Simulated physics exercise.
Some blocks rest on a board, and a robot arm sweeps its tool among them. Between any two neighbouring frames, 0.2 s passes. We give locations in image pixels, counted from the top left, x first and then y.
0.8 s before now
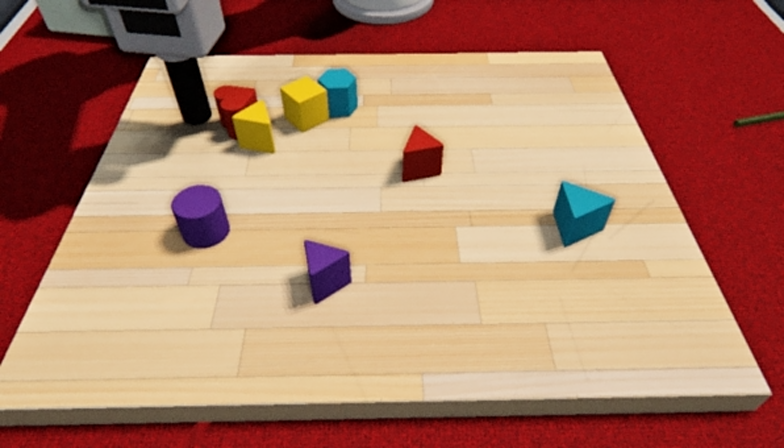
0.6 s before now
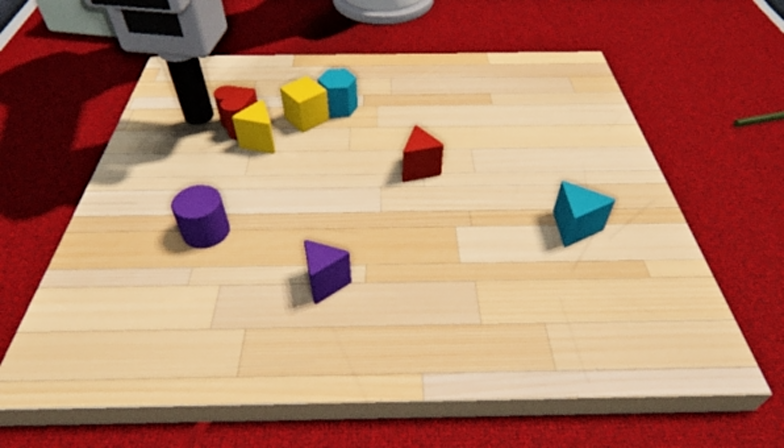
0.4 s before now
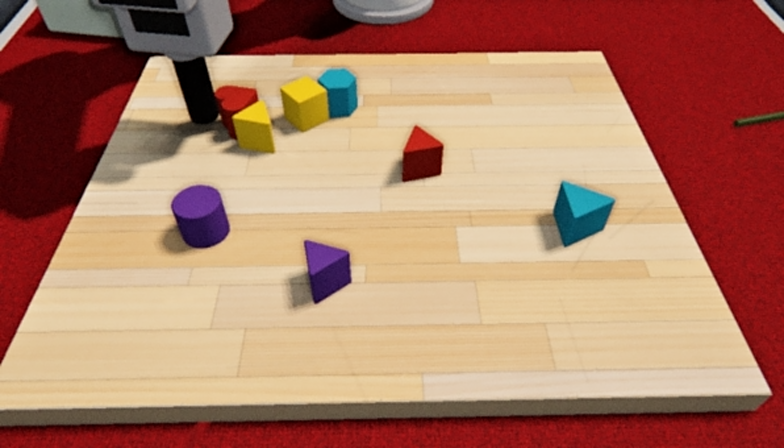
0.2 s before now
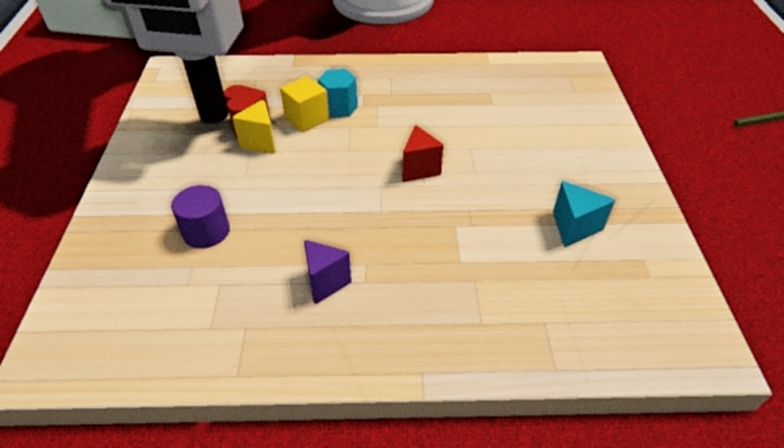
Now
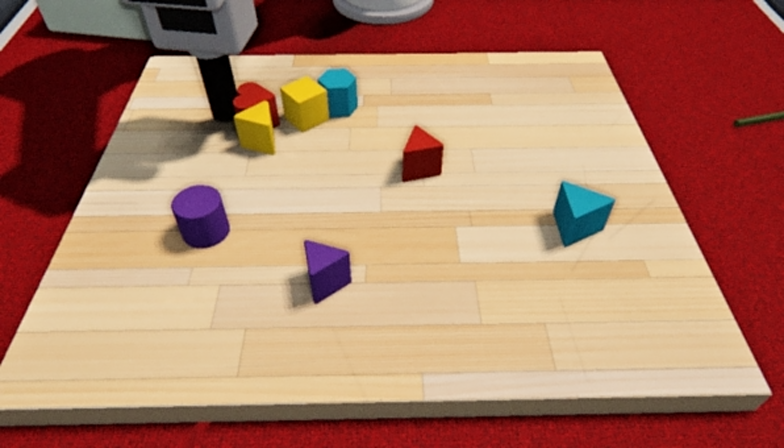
At the start, a robot arm's dark tool stands beside a red block near the upper left of a wooden board scattered with colourful blocks. After holding nearly still, it moves slightly right and nudges the red block a little rightward, beside the yellow triangular one.
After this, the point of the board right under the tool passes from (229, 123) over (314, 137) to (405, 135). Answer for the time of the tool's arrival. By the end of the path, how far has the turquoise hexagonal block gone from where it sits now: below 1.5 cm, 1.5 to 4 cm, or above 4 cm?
The shift is above 4 cm.
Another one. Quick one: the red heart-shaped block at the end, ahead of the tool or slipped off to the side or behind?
Still being pushed.
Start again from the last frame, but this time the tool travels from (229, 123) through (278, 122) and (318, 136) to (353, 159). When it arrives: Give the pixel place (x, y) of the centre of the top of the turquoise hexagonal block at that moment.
Answer: (381, 68).
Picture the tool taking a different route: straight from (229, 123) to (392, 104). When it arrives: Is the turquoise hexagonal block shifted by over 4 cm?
Final answer: Yes.
The first path, step by step. One third of the way, tool at (286, 123); red heart-shaped block at (313, 101); yellow three-sided block at (269, 120), turned 50° clockwise; yellow four-sided block at (341, 86), turned 20° anticlockwise; turquoise hexagonal block at (363, 71), turned 25° anticlockwise.
Two thirds of the way, tool at (344, 131); red heart-shaped block at (374, 105), turned 25° anticlockwise; yellow three-sided block at (269, 120), turned 50° clockwise; yellow four-sided block at (383, 82), turned 70° anticlockwise; turquoise hexagonal block at (377, 63), turned 70° anticlockwise.
At the end, tool at (405, 126); red heart-shaped block at (435, 103); yellow three-sided block at (269, 120), turned 50° clockwise; yellow four-sided block at (403, 80), turned 120° anticlockwise; turquoise hexagonal block at (377, 62), turned 75° anticlockwise.
